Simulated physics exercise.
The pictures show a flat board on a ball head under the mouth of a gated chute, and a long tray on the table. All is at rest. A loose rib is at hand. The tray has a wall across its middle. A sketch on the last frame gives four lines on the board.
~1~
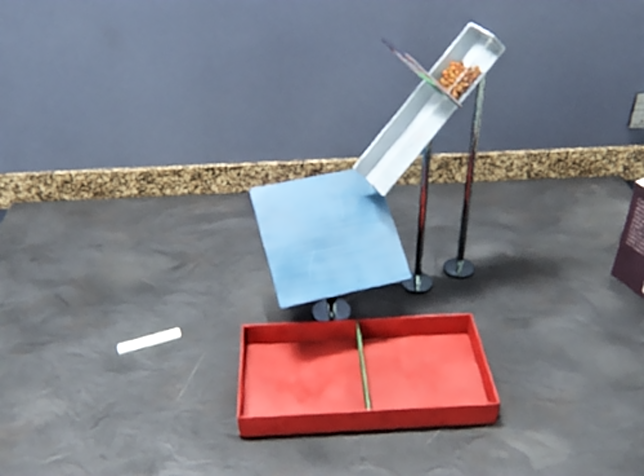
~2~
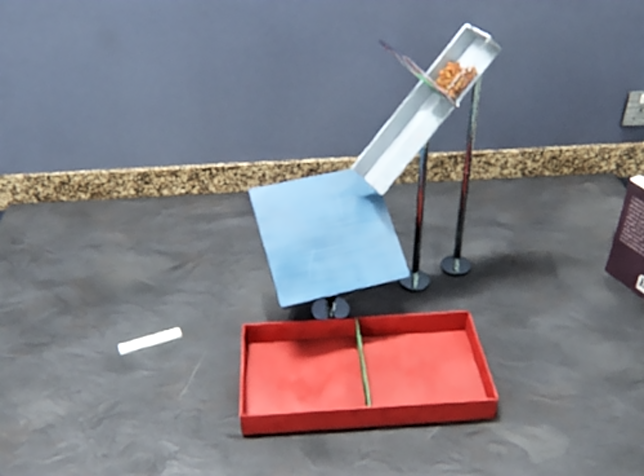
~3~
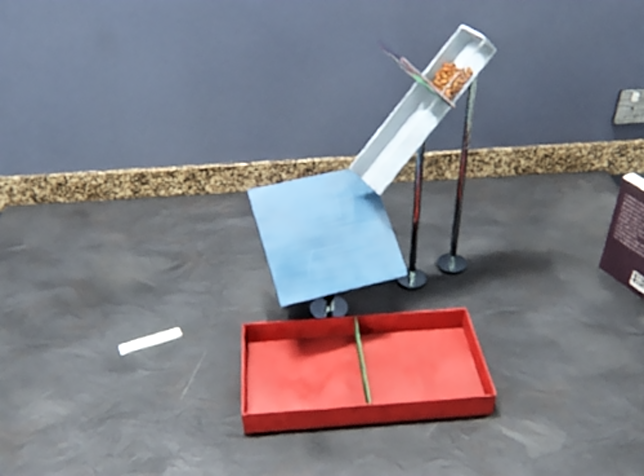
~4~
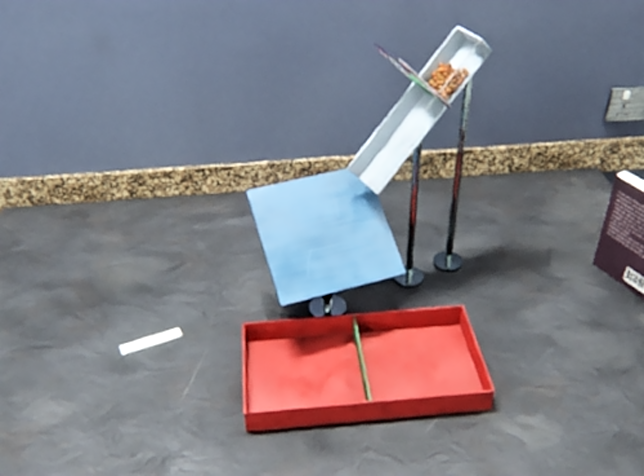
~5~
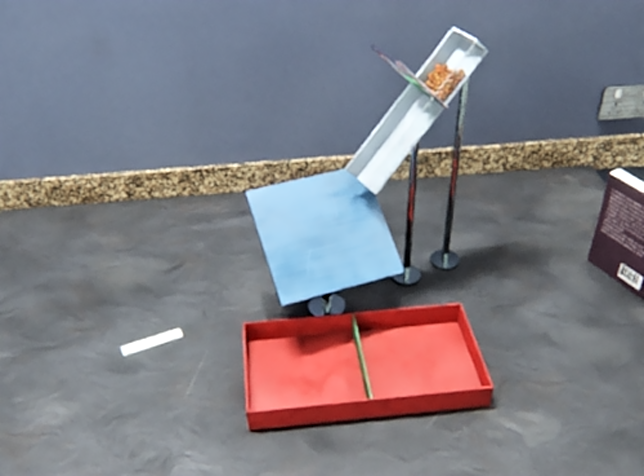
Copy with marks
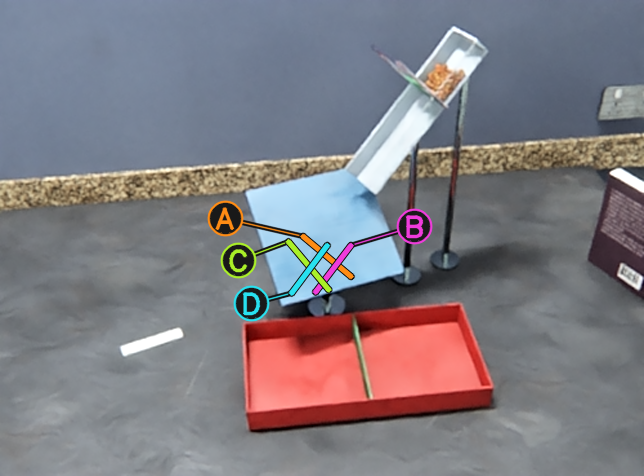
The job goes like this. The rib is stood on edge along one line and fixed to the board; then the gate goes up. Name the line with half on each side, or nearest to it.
The best line is C.
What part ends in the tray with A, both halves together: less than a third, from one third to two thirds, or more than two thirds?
More than two thirds.
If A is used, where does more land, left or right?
More lands on the right.
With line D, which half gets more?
The left half.
On the marked copy, line A from (302, 236) to (351, 276); line B from (351, 245) to (315, 292); line C from (288, 241) to (328, 289); line D from (327, 245) to (291, 293).
With A, of what is caught, about a tenth in the left half, almost all in the right.
With B, of what is caught, almost all in the left half, just a few in the right.
With C, of what is caught, roughly half in the left half, roughly half in the right.
With D, of what is caught, the larger part in the left half, about a tenth in the right.
